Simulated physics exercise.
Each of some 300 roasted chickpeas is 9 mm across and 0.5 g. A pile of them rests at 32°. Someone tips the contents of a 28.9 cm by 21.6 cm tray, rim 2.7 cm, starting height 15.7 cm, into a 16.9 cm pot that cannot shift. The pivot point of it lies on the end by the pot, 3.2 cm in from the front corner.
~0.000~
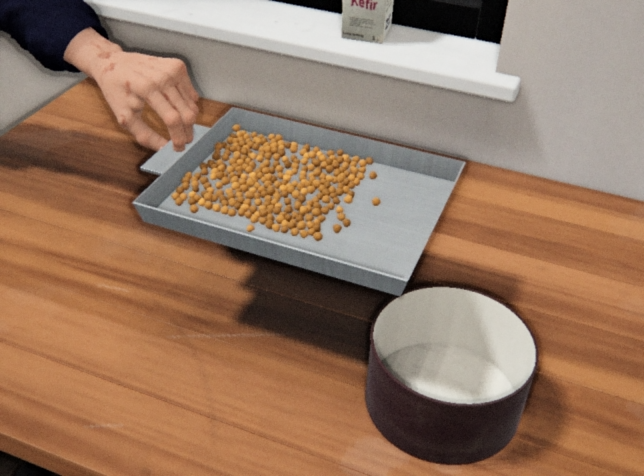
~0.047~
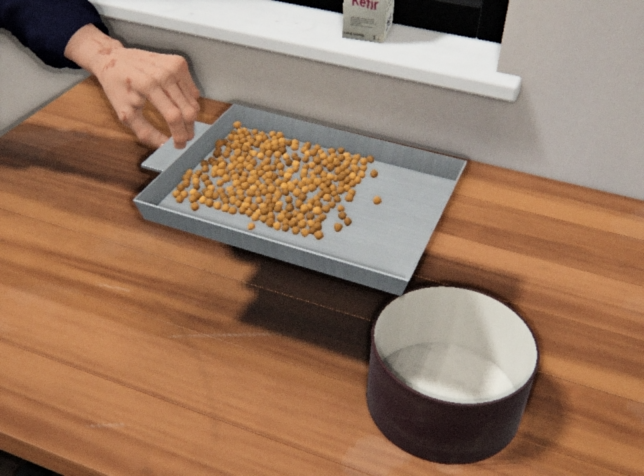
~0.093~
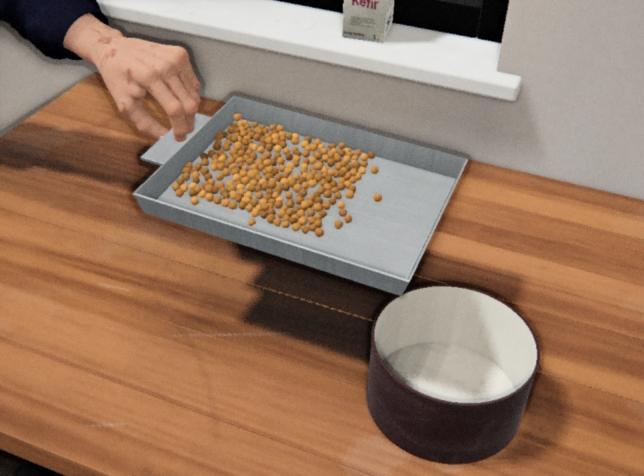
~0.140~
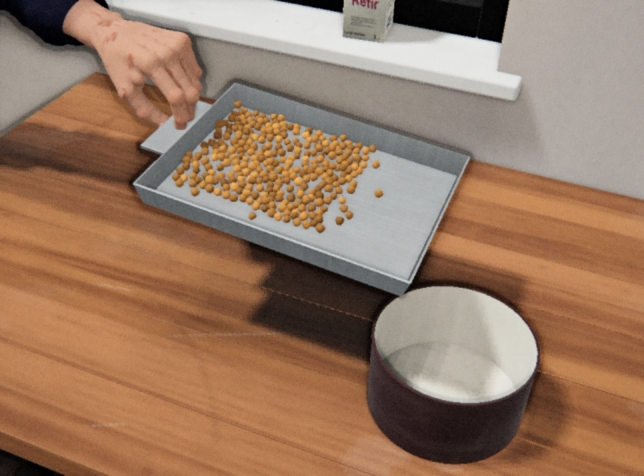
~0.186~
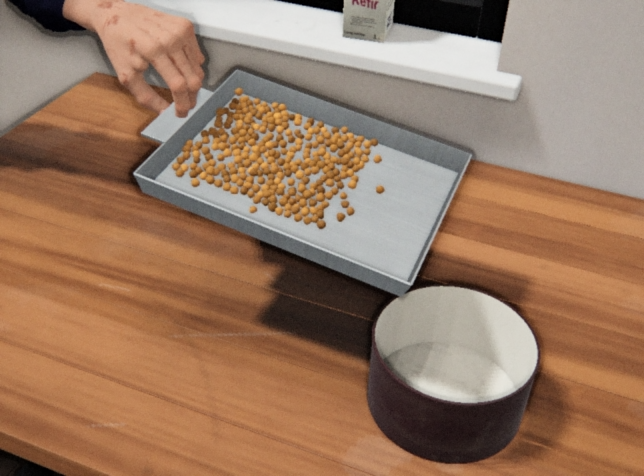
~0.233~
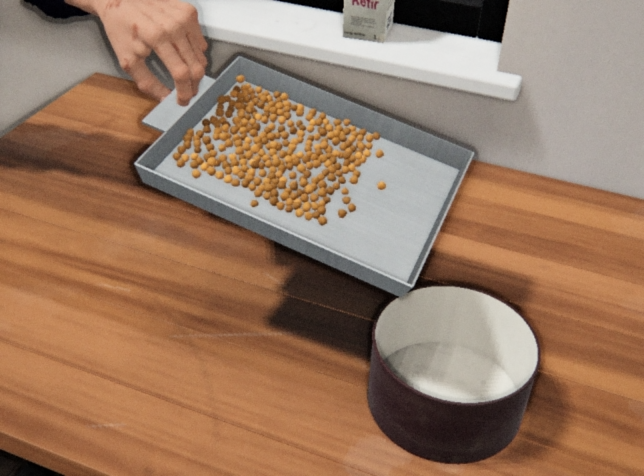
On a wooden counter, a hand raises the left end of a tray of chickpeas.
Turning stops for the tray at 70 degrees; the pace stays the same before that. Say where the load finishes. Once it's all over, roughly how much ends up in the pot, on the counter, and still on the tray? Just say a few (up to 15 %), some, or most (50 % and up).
Pot: Some, counter: A few, tray: Most.
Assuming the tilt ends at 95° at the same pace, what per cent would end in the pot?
About 100 in a hundred would end up in the pot.
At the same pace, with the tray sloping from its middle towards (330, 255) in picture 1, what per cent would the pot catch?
About 10 per cent.
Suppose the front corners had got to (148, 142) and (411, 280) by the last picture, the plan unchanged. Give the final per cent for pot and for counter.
Split: Pot = 50, counter = 5.
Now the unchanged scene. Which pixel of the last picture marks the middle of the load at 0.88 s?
Look near (418, 243) in the last picture.
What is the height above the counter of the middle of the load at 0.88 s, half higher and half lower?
Height: Around 20 cm.
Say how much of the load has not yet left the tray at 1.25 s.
Load share: Around 75%.
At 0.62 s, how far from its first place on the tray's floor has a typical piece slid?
It has moved some 8 cm from its start.
Then, at 0.62 s, tilt 40 degrees; the tray holds 100 %, the pot 0 %.
Then, at 0.88 s, tilt 59 degrees; the tray holds 95 %, the pot 0 %.
Then, at 1.25 s, tilt 70 degrees; the tray holds 75 %, the pot 20 %.
In the end, at 2.2 s, pot 30 %, counter 0 %, tray 65 %.
